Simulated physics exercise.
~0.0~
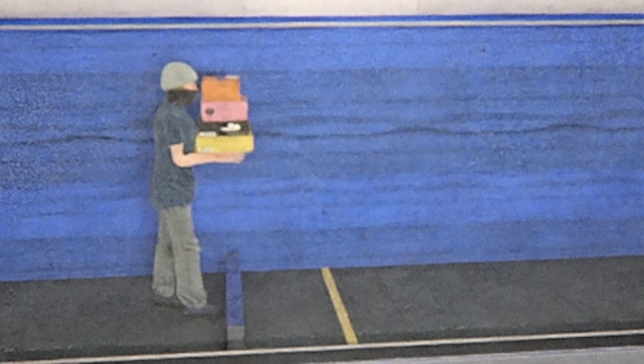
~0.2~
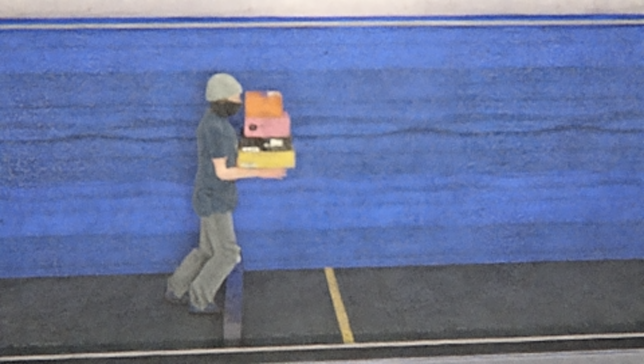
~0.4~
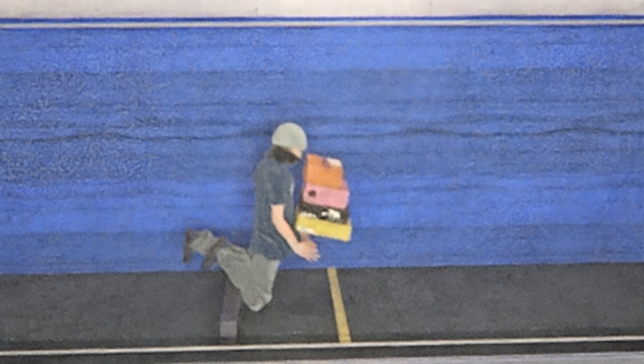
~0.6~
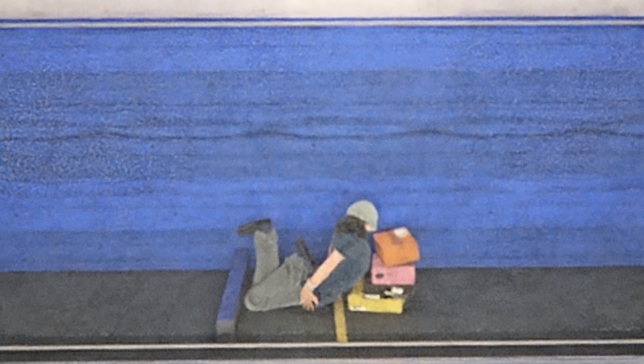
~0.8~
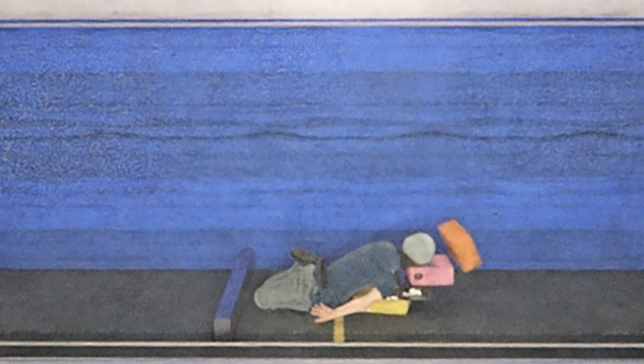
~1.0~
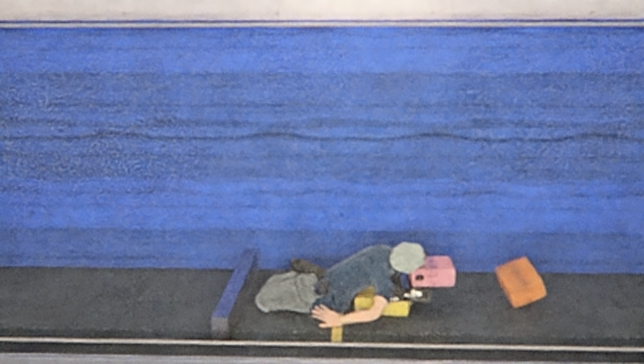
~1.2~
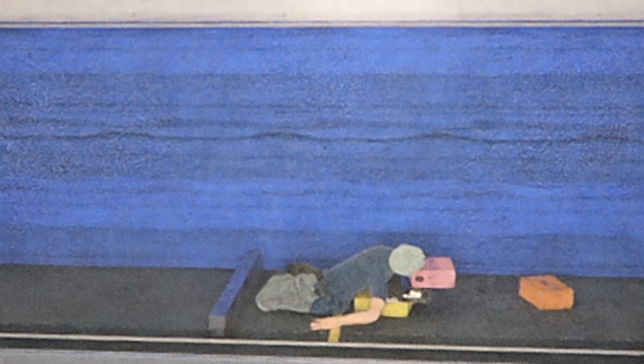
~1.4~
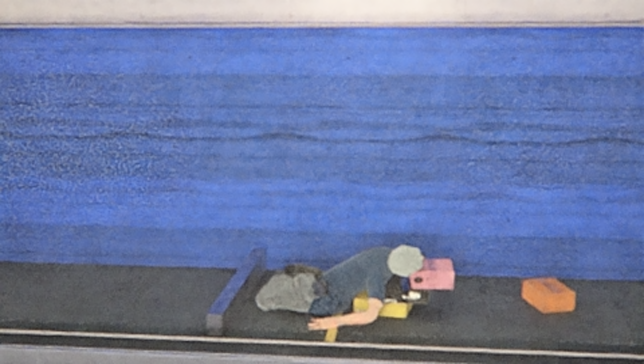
A person in a grey cap carrying a stack of colourful boxes lurched right over a low rail and fell face down across the yellow line, the orange box tumbling farther right while the yellow, black and pink ones lay beside them past the line.
